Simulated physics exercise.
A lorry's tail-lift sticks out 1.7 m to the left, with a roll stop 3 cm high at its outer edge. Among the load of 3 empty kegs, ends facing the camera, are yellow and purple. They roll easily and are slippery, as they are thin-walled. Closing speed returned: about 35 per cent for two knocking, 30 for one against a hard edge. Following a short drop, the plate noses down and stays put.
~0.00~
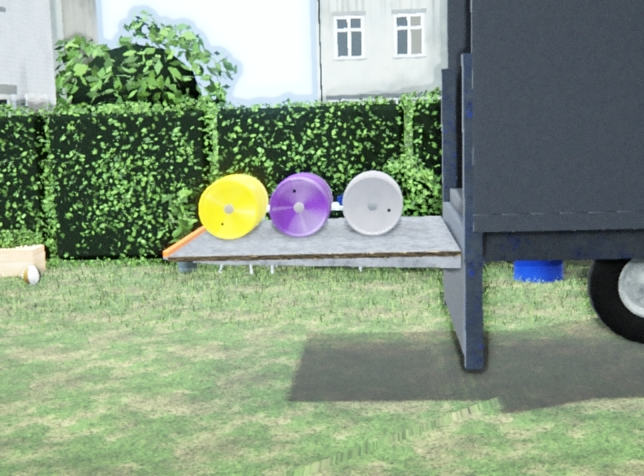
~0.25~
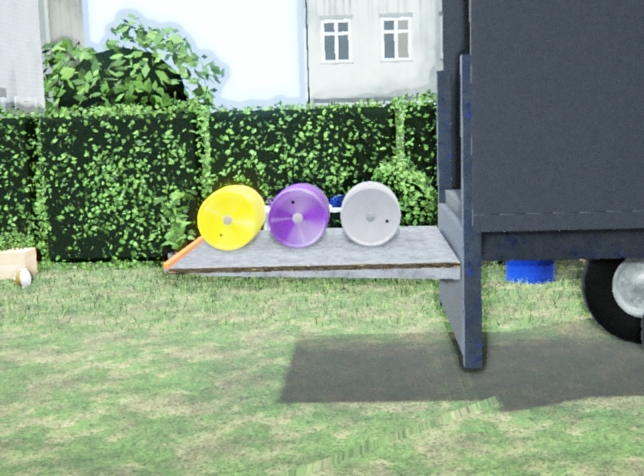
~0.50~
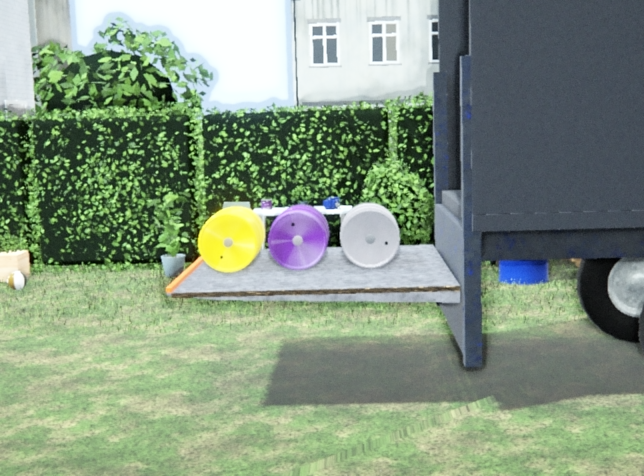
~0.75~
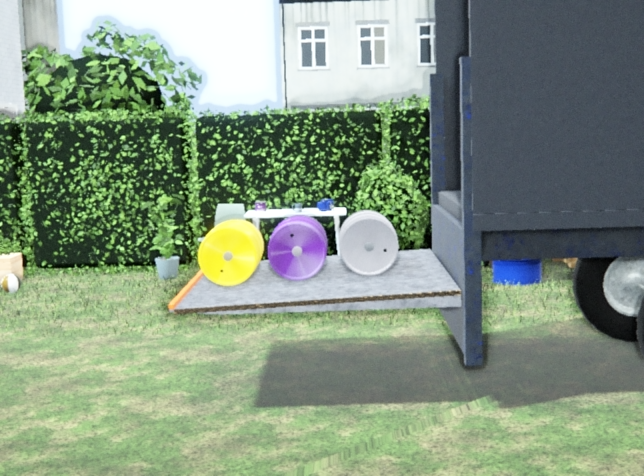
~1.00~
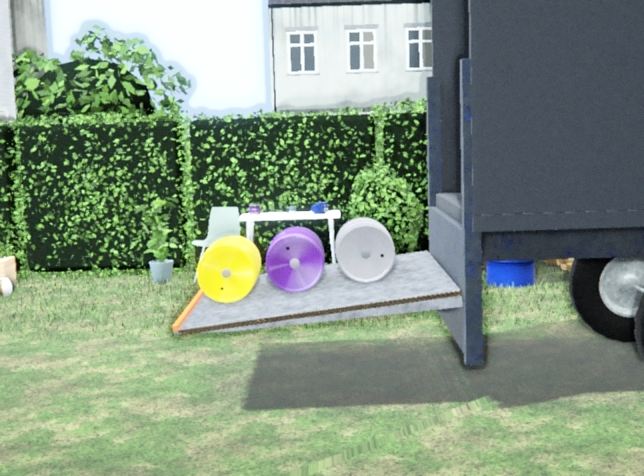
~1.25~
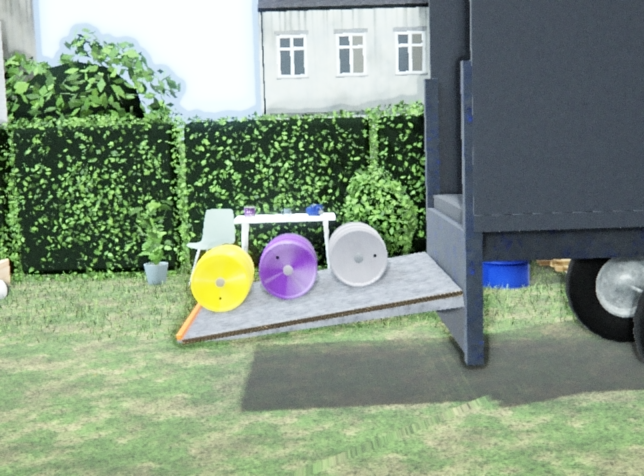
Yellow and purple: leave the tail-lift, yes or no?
Yellow yes, purple yes.
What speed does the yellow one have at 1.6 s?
Estimate: Some 0.3 m/s.
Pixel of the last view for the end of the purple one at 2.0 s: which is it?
Its near end sits close to (243, 279).
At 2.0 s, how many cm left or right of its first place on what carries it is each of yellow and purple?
Leftward shifts - yellow 30, purple 35.
Then, 1.6 s in, yellow is on the plate, 10 cm from the stop, rolling left; purple is on the plate, 50 cm from the stop, rolling left; 0 of 3 are off.
Then, 2.0 s in, yellow is on the plate, 5 cm from the stop, rolling left; purple is on the plate, 35 cm from the stop, rolling left; 0 of 3 are off.
Then, 2.4 s in, yellow is over the stop and falling; purple is on the plate, 15 cm from the stop, rolling left; 1 of 3 is off.
Then, 2.9 s in, yellow is on the ground; purple is over the stop and falling; 2 of 3 are off.
In the end (6.0 s), yellow is off the lift, on the ground; purple is off the lift, on the ground; 3 of 3 are off.
